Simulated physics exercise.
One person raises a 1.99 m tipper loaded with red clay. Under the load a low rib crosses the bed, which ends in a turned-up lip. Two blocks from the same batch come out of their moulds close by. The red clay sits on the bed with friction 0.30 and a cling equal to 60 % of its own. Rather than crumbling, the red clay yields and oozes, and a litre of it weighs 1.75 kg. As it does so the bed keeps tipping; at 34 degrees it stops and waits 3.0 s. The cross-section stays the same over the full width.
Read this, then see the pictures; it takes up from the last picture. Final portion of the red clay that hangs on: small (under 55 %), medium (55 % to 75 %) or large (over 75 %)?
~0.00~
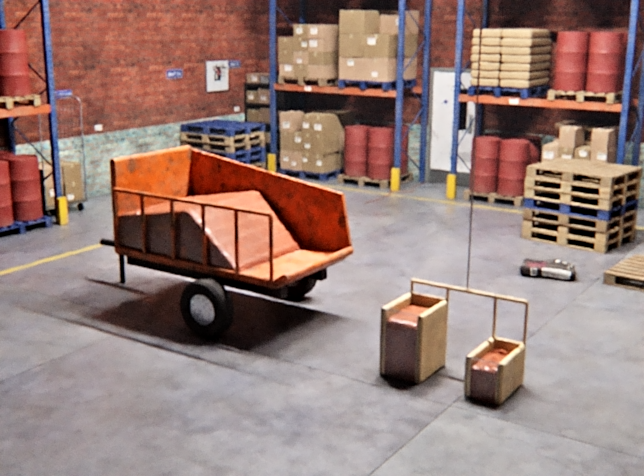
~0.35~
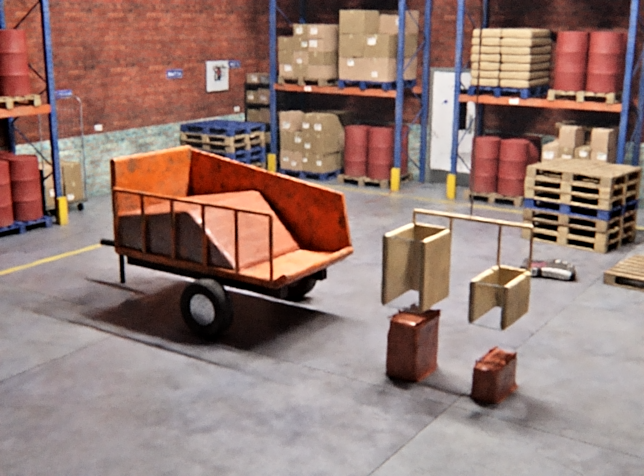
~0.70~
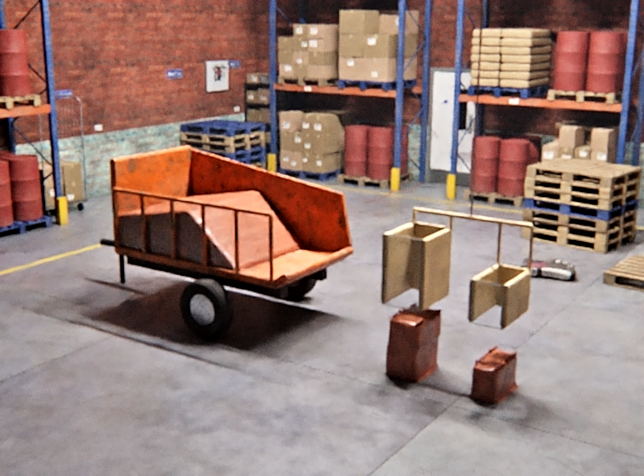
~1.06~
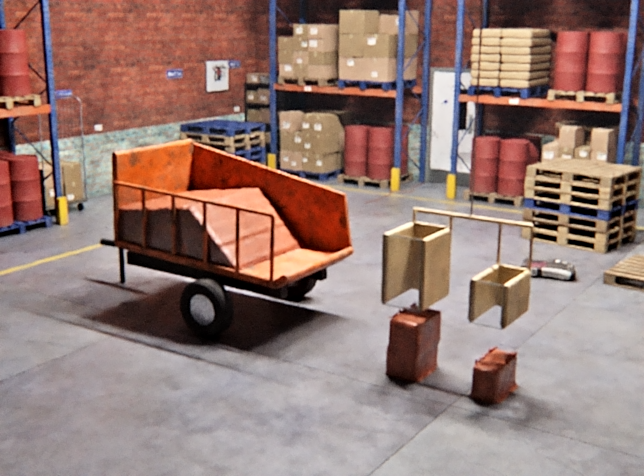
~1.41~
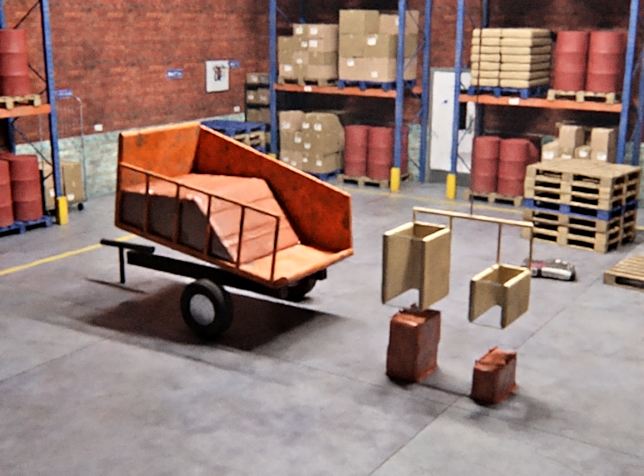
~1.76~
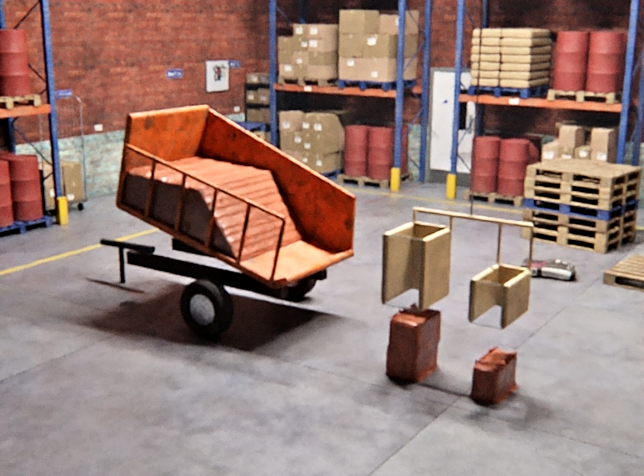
Large, I would say.
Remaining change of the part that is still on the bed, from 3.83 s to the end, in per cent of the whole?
Change until the end comes to some 0 %.
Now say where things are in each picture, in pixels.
Top of the high end at (115, 163), tilt 0 degrees; front end of the red clay at (235, 269); test blocks 52 cm, 28 cm high (left to right), in the first picture.
Top of the high end at (115, 163), tilt 0 degrees; front end of the red clay at (235, 269); test blocks 52 cm, 28 cm high (left to right), in the second picture.
Top of the high end at (115, 163), tilt 0 degrees; front end of the red clay at (235, 269); test blocks 52 cm, 28 cm high (left to right), in the third picture.
Top of the high end at (117, 156), tilt 2 degrees; front end of the red clay at (235, 266); test blocks 52 cm, 28 cm high (left to right), in the fourth picture.
Top of the high end at (124, 138), tilt 8 degrees; front end of the red clay at (236, 261); test blocks 52 cm, 28 cm high (left to right), in the fifth picture.
Top of the high end at (132, 120), tilt 14 degrees; front end of the red clay at (237, 257); test blocks 52 cm, 28 cm high (left to right), in the sixth picture.
By 2.38 s, the tilt is 25 degrees and 100 % is on the bed.
By 3.10 s, the tilt is 34 degrees and 100 % is on the bed.
By 3.83 s, the tilt is 34 degrees and 100 % is on the bed.
By 4.56 s, the tilt is 34 degrees and 100 % is on the bed.
By 6.04 s, at the end, the tilt is 34 degrees and 100 % is on the bed.
